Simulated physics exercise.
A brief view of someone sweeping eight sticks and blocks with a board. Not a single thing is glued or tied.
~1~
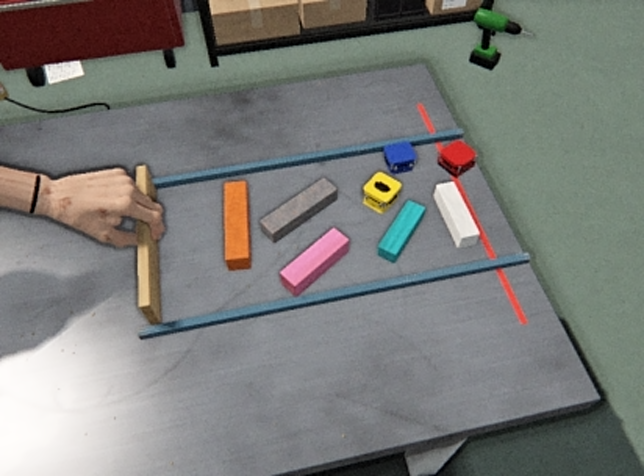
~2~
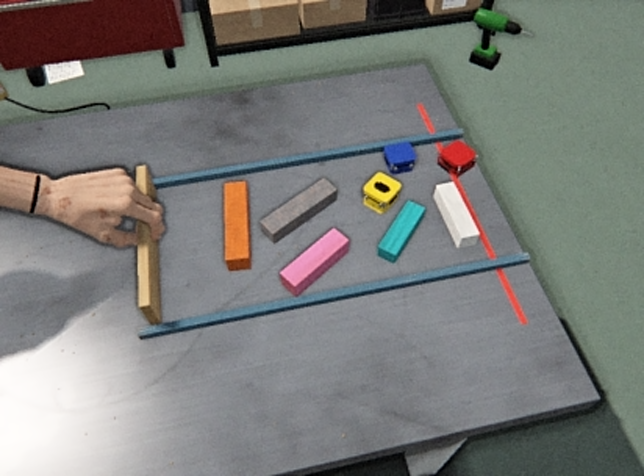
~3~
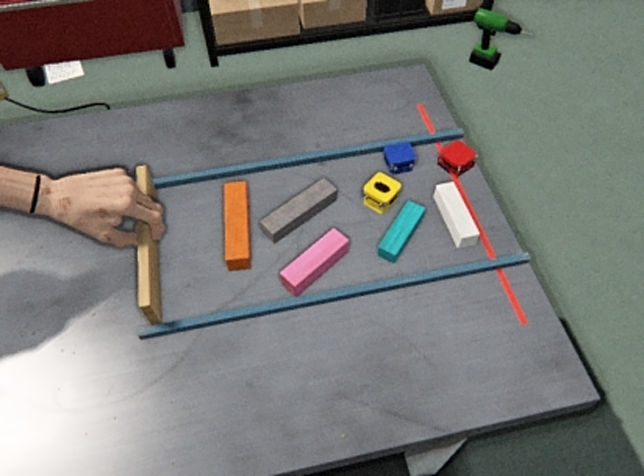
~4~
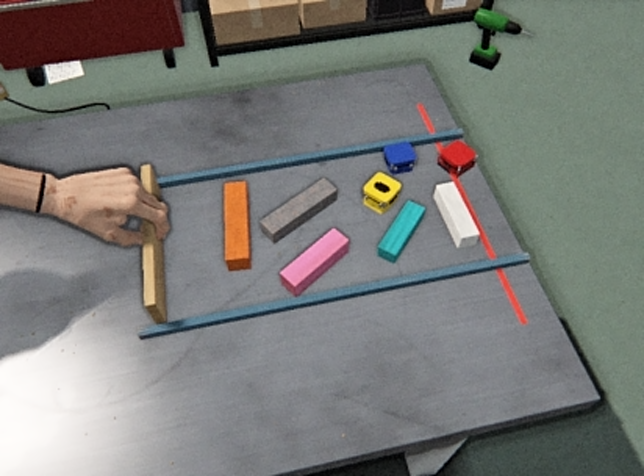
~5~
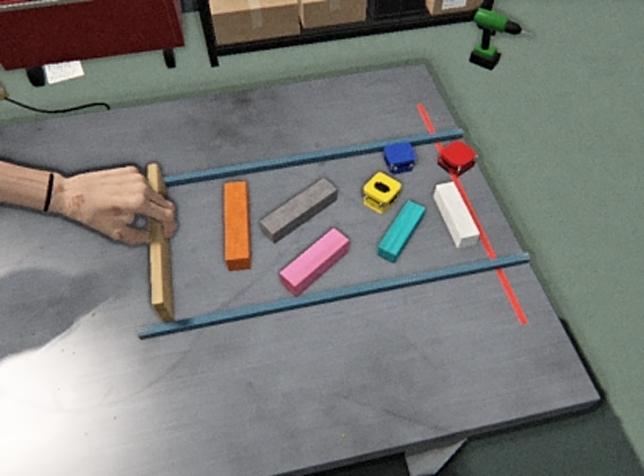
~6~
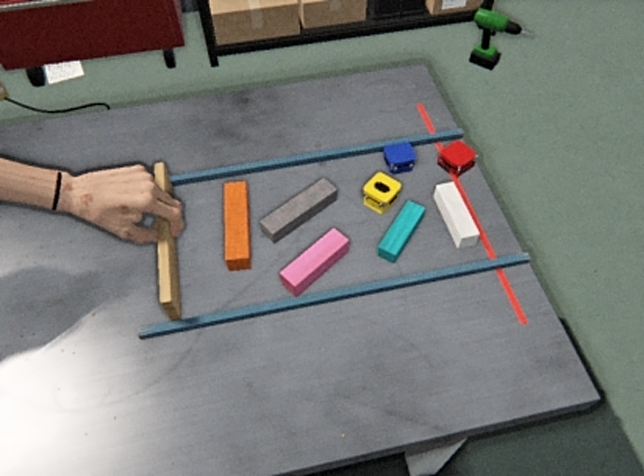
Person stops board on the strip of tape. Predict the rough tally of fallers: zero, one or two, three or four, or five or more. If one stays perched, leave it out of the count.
Tally: Five or more.
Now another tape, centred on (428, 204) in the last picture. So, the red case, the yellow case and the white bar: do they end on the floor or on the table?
The red case is gone. The yellow case is still there. The white bar is gone.
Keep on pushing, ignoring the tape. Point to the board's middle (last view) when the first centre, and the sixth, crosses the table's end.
Pixels in order: Roughly (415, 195), roughly (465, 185).
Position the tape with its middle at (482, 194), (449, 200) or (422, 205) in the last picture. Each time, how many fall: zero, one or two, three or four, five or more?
So, tape by tape, it's more than four, then more than four, then either one or two.
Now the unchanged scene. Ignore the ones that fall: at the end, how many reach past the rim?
Count of overhanging things: 2.
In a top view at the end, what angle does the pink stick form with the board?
It works out to near 35°.
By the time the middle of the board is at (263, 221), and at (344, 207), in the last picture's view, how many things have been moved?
First position 2; second position 5.
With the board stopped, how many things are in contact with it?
Contact count: 2.
A little later, none off yet; red case at rest near (457, 159); white bar at rest near (456, 214); blue case at rest near (399, 159).
When it is over, the number that fall off is five or more; down, yellow case, turquoise stick, blue case, white bar and red case.
